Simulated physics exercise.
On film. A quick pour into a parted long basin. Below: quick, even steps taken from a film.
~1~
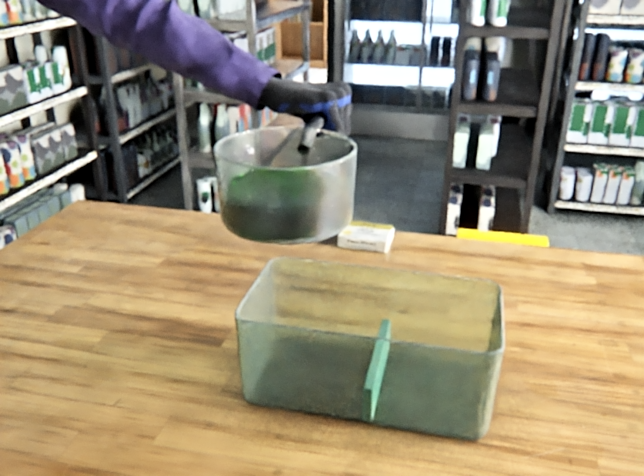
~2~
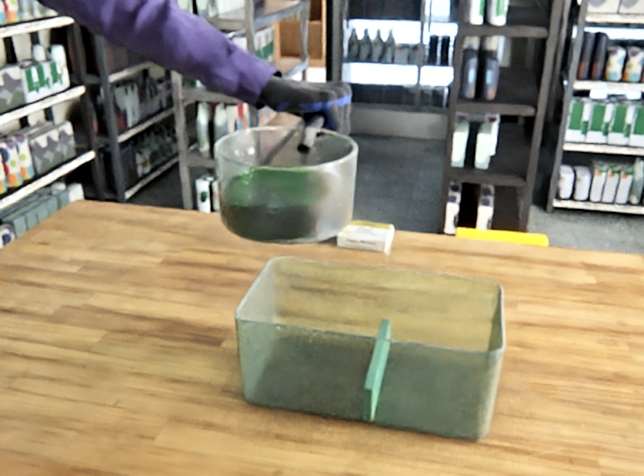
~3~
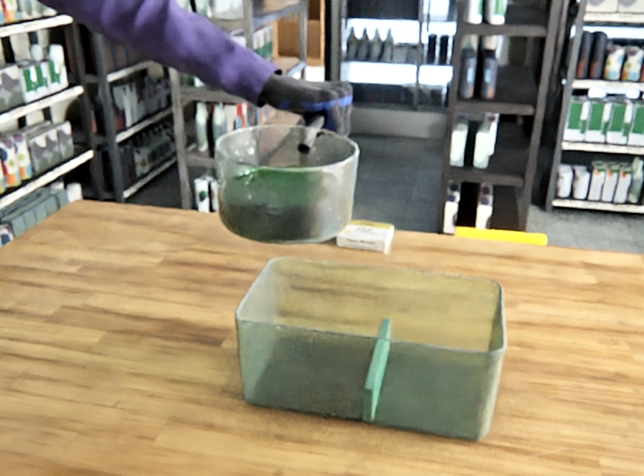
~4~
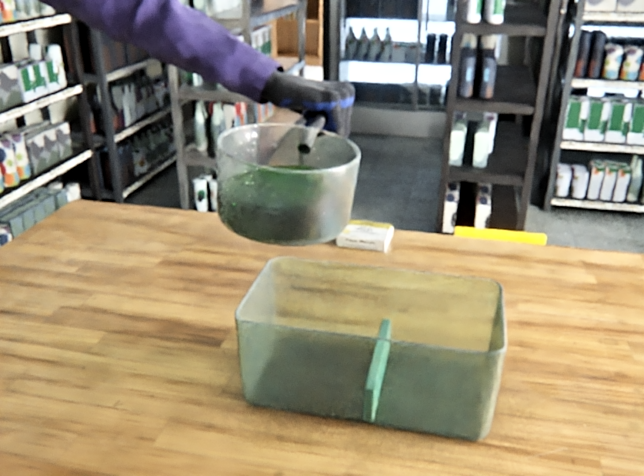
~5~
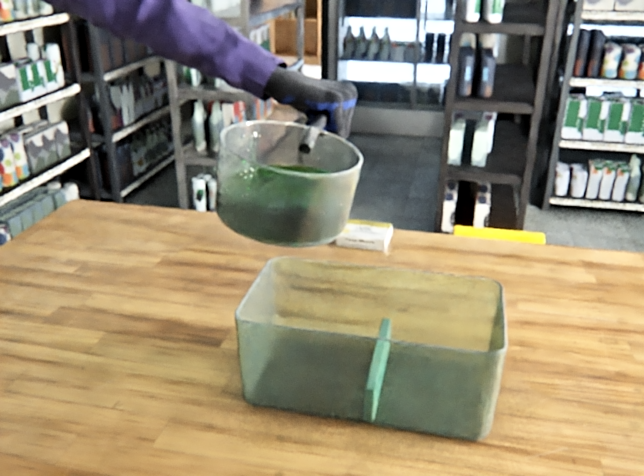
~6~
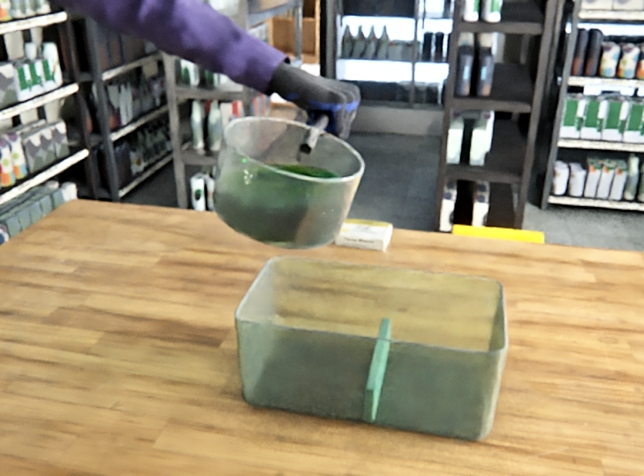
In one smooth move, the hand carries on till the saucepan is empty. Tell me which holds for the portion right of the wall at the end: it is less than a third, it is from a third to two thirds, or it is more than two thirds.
It is from a third to two thirds.
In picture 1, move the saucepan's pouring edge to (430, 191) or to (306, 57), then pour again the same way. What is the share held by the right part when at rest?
90 and 15 per cent.
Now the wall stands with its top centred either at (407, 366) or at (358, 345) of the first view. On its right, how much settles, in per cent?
Case 1: 15 %; case 2: 75 %.
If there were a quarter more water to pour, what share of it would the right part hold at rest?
Near 60 %.
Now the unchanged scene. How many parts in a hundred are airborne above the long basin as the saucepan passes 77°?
About 30 per cent.
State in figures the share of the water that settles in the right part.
50 %.
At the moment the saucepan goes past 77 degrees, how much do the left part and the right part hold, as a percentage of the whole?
The left part 0 per cent, the right part 5.
A moment on, the tilt is 77° and 64 per cent is still to pour, 1 is left of the wall and 5 right of it.
Next, the tilt is 114° and 9 per cent is still to pour, 32 is left of the wall and 49 right of it.
Then the tilt is 121° and 0 per cent is still to pour, 50 is left of the wall and 49 right of it.
Later the tilt is 121° and 0 per cent is still to pour, 49 is left of the wall and 50 right of it.
In the end 49 per cent lies left of the wall, 50 right of it and 1 outside.
